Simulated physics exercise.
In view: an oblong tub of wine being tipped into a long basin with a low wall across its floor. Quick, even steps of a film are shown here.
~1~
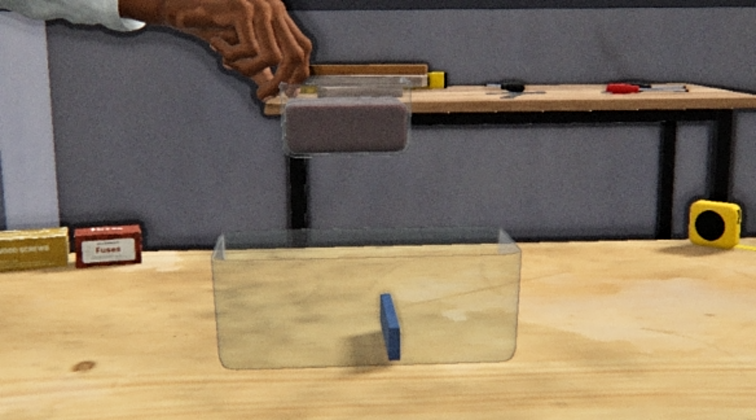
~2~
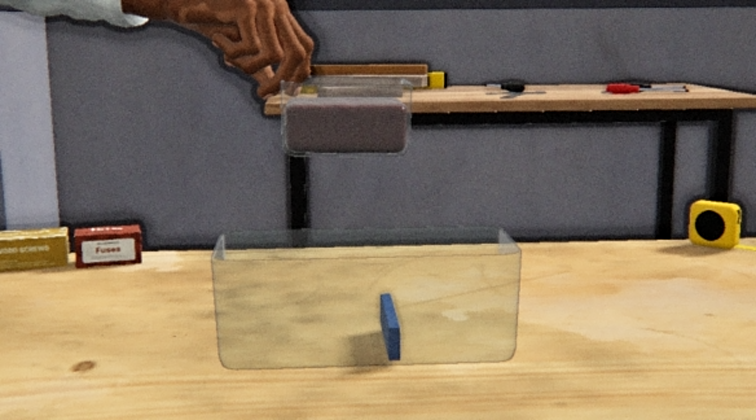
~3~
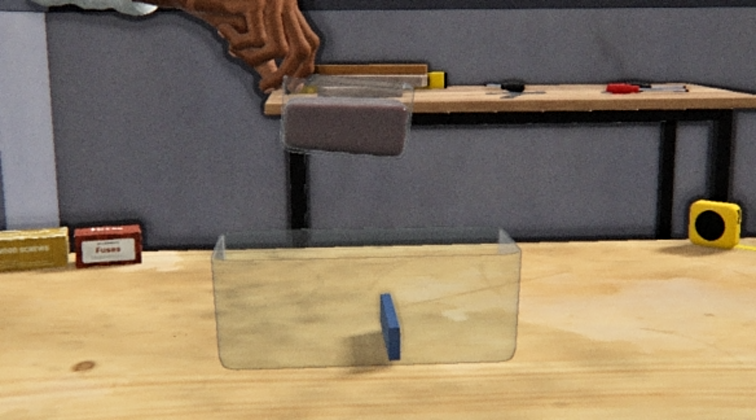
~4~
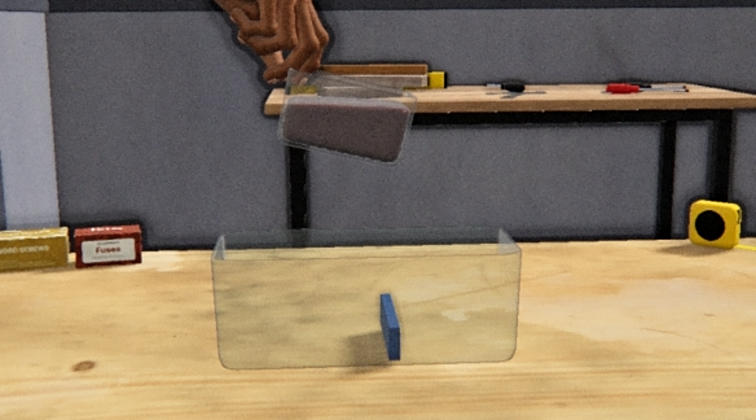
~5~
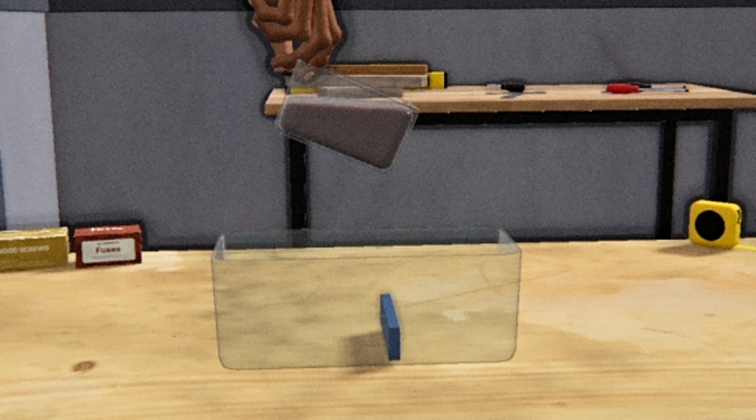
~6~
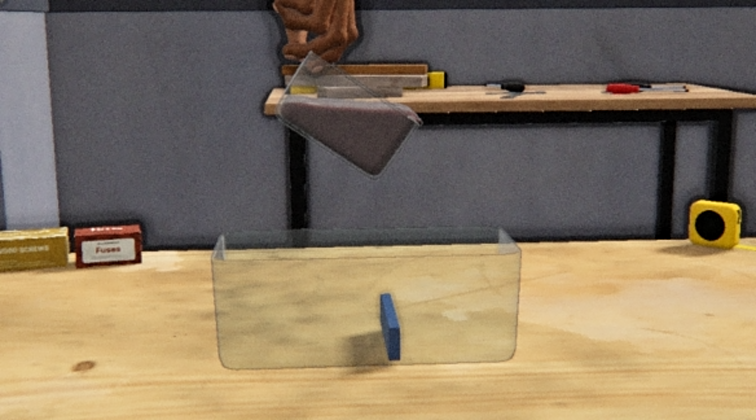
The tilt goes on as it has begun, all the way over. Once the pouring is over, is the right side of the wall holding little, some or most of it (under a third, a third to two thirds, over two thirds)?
It holds most.
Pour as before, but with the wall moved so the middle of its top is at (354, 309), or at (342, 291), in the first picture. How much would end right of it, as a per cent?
90 per cent first, then 95 per cent.
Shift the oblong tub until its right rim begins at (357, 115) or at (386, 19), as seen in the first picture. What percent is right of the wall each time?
55 % and 75 %.
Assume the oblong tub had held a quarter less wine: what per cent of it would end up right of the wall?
Close to 85 per cent.
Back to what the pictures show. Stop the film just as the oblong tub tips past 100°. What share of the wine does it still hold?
Some 20 in a hundred has yet to spill out.
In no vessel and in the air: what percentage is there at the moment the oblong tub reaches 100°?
It works out to about 35 percent.
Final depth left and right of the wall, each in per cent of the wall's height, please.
Left side: Approx. 10 %; right side: Approx. 90 %.
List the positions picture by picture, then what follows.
The first frame shows tilt 0°; pouring edge (406, 82); surface from (286, 103) to (403, 102); the long basin's rim runs from (217, 247) to (510, 241); the wall's top is at (390, 311).
The second frame shows tilt 2°; pouring edge (407, 84); surface from (286, 103) to (404, 103).
The third frame shows tilt 6°; pouring edge (409, 89); surface from (286, 102) to (405, 103).
The fourth frame shows tilt 13°; pouring edge (412, 97); surface from (286, 102) to (407, 105).
The fifth frame shows tilt 23°; pouring edge (413, 108); surface from (285, 101) to (411, 106).
The sixth frame shows tilt 34°; pouring edge (413, 122); surface from (283, 99) to (413, 112); 2 per cent is over the edge.
A moment on, the oblong tub is tipped right over and 19 per cent is still to pour, 0 is left of the wall and 46 right of it.
Next, the oblong tub is tipped right over and 2 per cent is still to pour, 12 is left of the wall and 76 right of it.
Then the oblong tub is tipped right over and 0 per cent is still to pour, 15 is left of the wall and 82 right of it.
Later the oblong tub is tipped right over and 0 per cent is still to pour, 16 is left of the wall and 81 right of it.
Finally, 16 per cent lies left of the wall, 81 right of it and 3 outside.
